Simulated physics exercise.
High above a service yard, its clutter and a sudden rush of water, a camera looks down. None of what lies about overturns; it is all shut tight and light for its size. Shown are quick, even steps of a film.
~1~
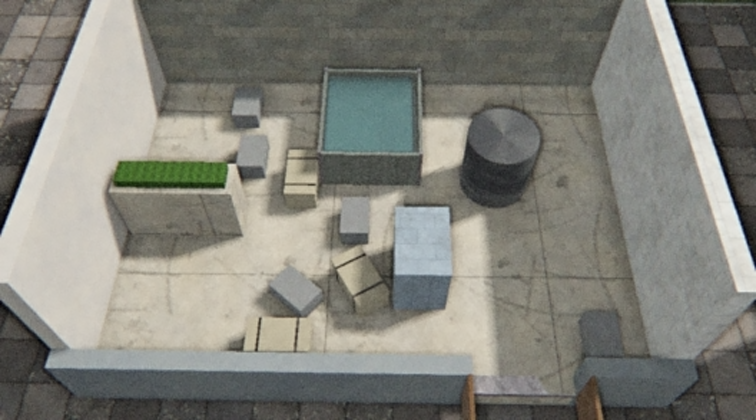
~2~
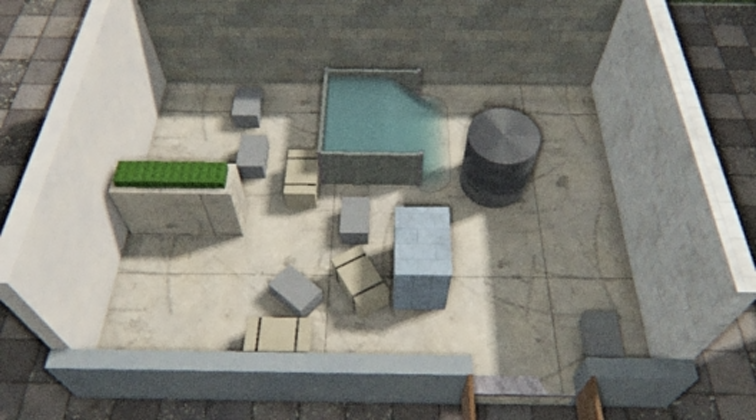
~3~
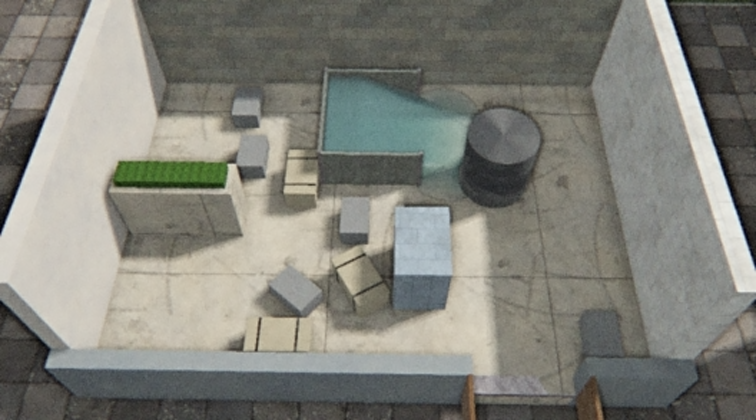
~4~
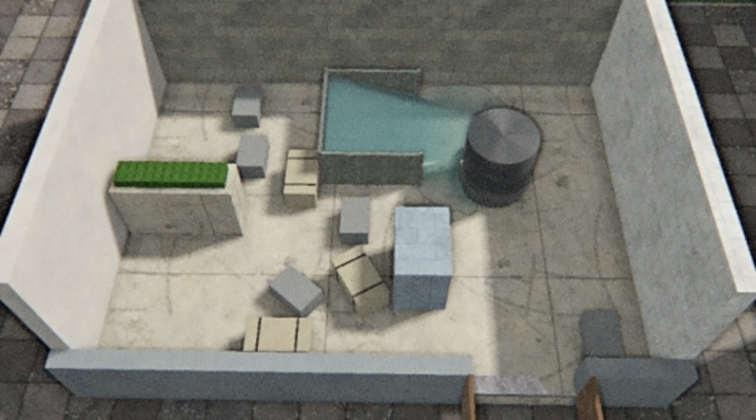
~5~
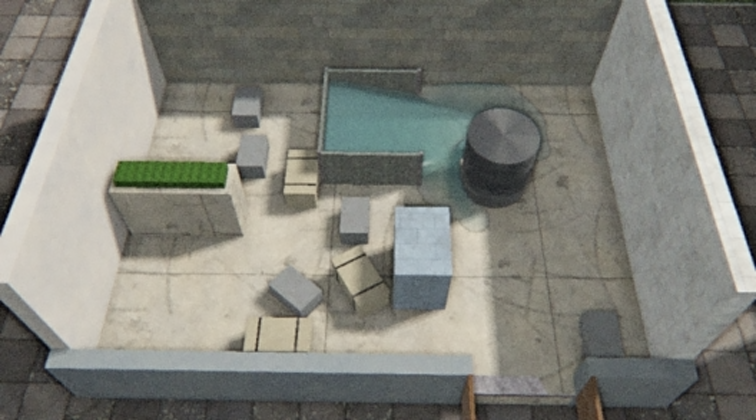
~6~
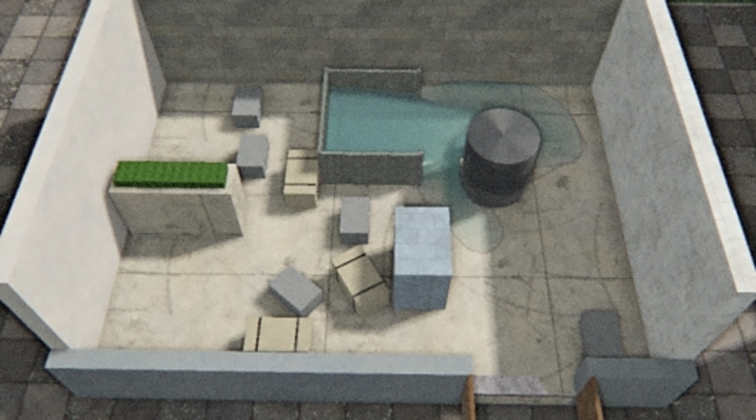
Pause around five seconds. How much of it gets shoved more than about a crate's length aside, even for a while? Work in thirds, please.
My answer: Not even a third.
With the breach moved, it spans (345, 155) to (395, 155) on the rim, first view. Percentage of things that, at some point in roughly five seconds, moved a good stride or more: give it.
Roughly 50 %.
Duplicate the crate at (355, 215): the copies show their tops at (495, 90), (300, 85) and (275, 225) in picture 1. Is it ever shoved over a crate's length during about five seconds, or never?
The first travels far, the second sits tight and the third sits tight.
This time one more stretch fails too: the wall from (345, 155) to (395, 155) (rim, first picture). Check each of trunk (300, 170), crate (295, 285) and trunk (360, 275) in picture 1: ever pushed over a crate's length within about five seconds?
Fell short, went past that, went past that.
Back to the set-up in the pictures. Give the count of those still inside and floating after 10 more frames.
Tally: 0.
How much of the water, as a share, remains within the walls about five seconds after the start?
86 %.
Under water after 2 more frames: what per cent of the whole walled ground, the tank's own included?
I'd say around 25 in a hundred.
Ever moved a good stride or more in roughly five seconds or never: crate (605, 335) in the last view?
Answer: Shifted that much.
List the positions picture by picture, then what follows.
A crate at (295, 287), on the bottom; a trunk at (278, 334), on the bottom; 0 of 8 have shifted, in the first picture.
A crate at (295, 287), on the bottom; a trunk at (278, 334) rests on the ground; 0 of 8 have shifted, in the second picture.
A crate at (295, 287) rests on the ground; a trunk at (278, 334) rests on the ground; 0 of 8 have shifted, in the third picture.
A crate at (295, 287), on the bottom; a trunk at (278, 334) rests on the ground; 0 of 8 have shifted, in the fourth picture.
A crate at (295, 287), on the bottom; a trunk at (278, 334), on the bottom; 0 of 8 have shifted, in the fifth picture.
A crate at (295, 287), on the bottom; a trunk at (278, 334) rests on the ground; 0 of 8 have shifted, in the sixth picture.
A moment on, 0 of 8 are well off their spots; 0 afloat.
Next, 0 of 8 are well off their spots; 0 afloat.
Later, 0 of 8 are well off their spots; 0 afloat.
In the end, 1 of 8 are well off their spots, and 1 have been at some point; 0 afloat.
